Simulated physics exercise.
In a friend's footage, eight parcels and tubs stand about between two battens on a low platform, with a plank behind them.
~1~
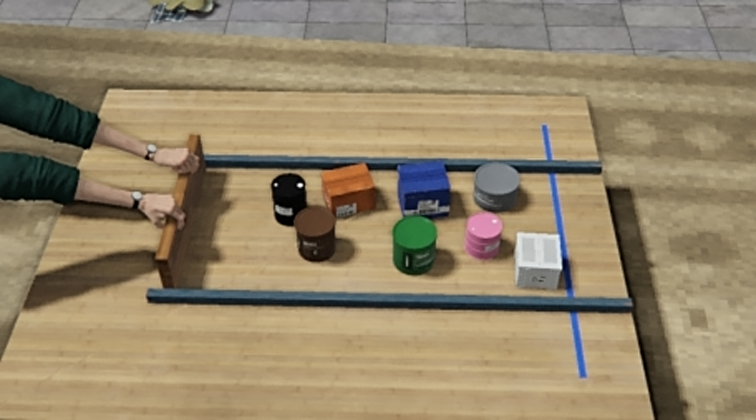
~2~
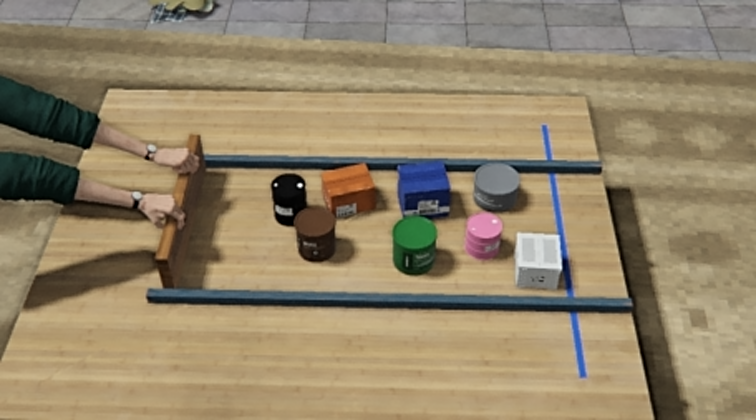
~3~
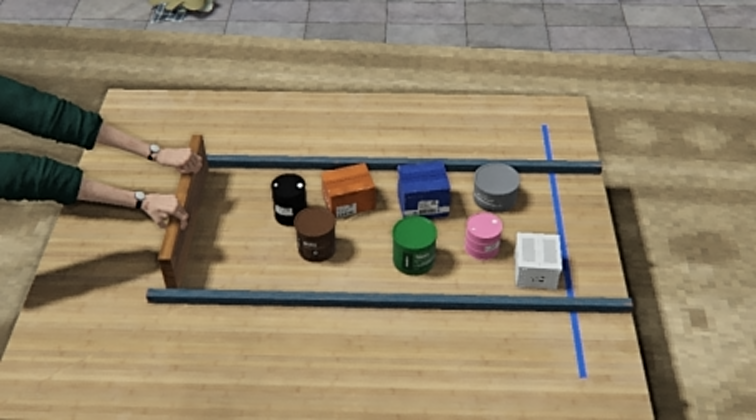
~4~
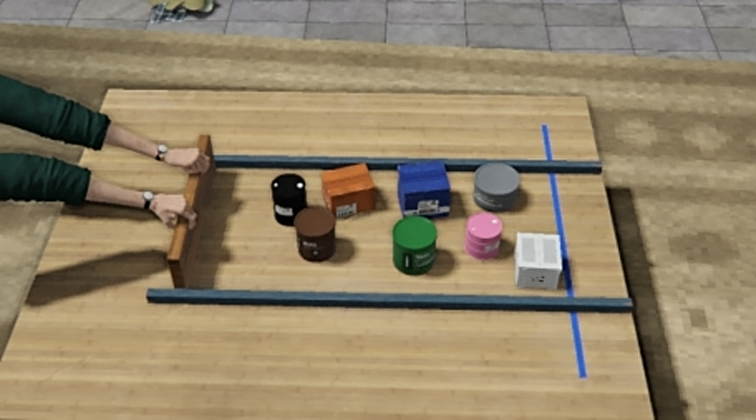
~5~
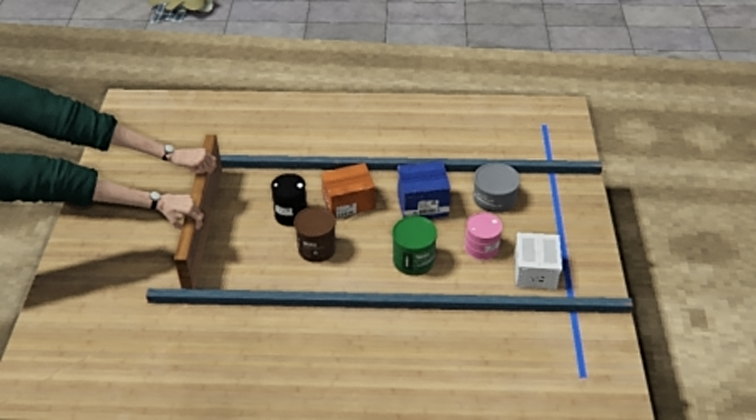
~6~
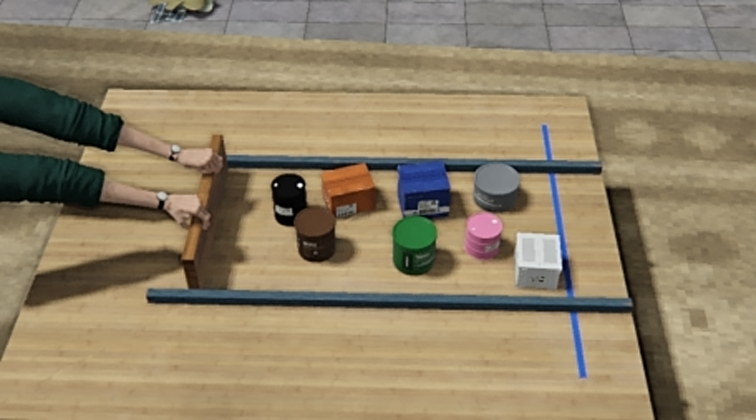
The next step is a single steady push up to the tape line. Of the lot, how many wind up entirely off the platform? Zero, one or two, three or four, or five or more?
Entirely off: Three or four.
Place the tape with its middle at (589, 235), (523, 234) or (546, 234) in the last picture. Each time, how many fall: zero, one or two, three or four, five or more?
Going one by one, the answers are three or four, one or two and either one or two.
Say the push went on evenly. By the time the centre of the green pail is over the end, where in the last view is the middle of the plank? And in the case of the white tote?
For the green pail, about (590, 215); for the white tote, about (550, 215).
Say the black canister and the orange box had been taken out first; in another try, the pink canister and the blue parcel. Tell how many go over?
That gives 2 in the first case, then 2 in the second.
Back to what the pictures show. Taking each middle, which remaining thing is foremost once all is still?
Pink canister.
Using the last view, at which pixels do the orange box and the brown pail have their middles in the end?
Positions - first (574, 179), then (586, 239).
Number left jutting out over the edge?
That adds up to 1.
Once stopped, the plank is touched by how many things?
So the total is 4.
Soon after, none off yet; white tote at rest near (537, 261); grey pail at rest near (496, 188); pink canister at rest near (483, 236).
By the end, the number that fall off is three or four; fallen, blue parcel, grey pail and white tote.
